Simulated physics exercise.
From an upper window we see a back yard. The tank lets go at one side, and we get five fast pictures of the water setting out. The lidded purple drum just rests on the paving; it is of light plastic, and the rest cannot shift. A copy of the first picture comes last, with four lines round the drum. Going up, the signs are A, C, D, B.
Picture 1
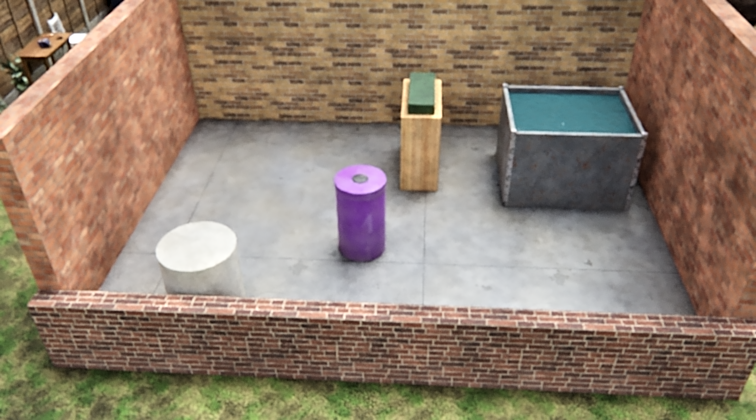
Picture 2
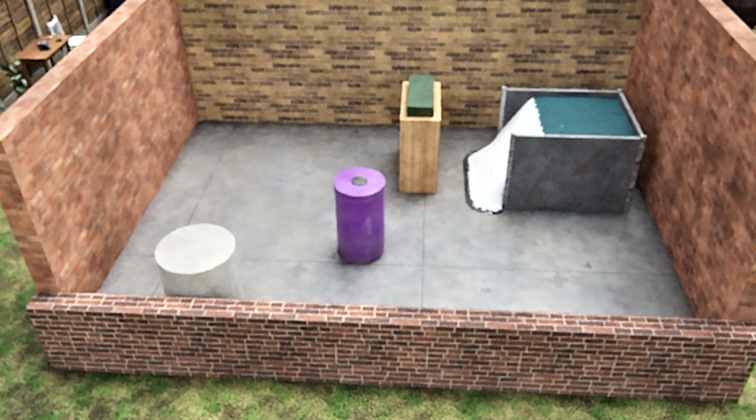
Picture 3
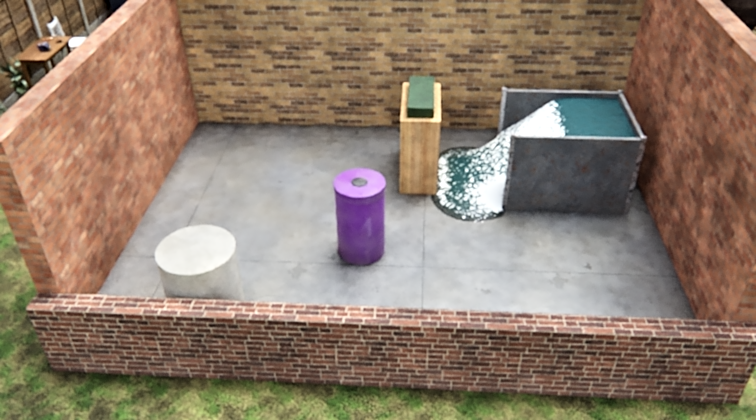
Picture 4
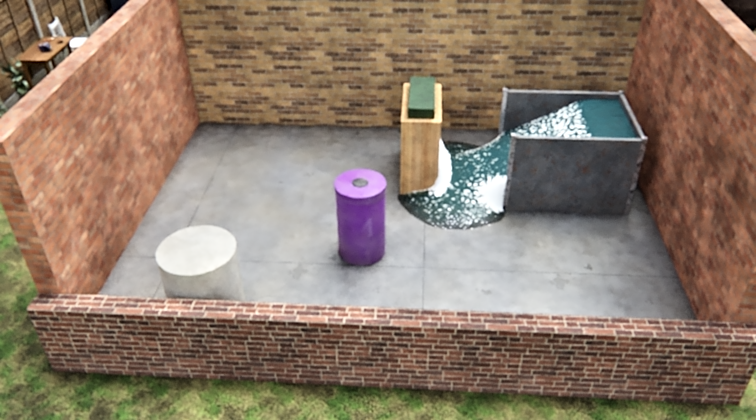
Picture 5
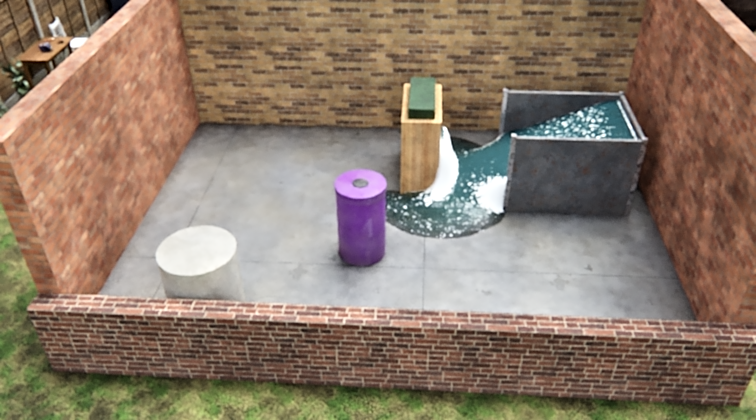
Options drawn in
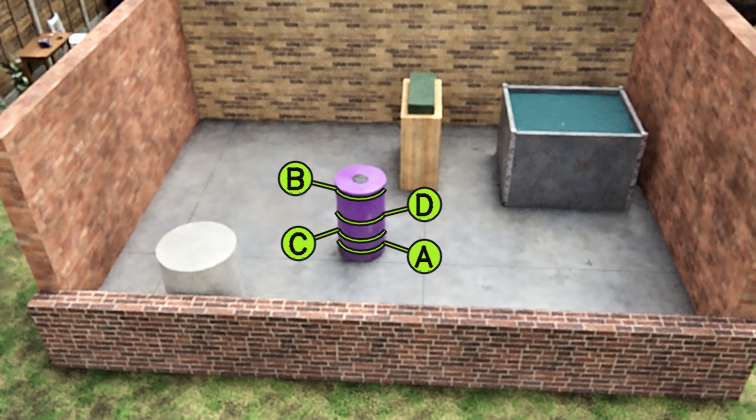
In a walled back yard with a purple drum, a pale round block and a wooden box, foamy green water poured from the left side of a grey tank and spread leftward across the ground.
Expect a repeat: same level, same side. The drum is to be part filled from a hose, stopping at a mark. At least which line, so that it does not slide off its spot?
That is mark D.
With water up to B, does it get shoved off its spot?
No, not at all.
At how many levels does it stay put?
Two of them.
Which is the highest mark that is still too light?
Here it is mark C.
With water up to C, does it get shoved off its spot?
Yes, that goes wrong.
On the marked copy, A at (360, 252); B at (358, 199); C at (359, 240); D at (359, 223); from the bottom up A, C, D, B.
With A, it is pushed about twice its own width away.
With B, it does not move.
With C, it is pushed about half its own width away.
With D, it does not move.
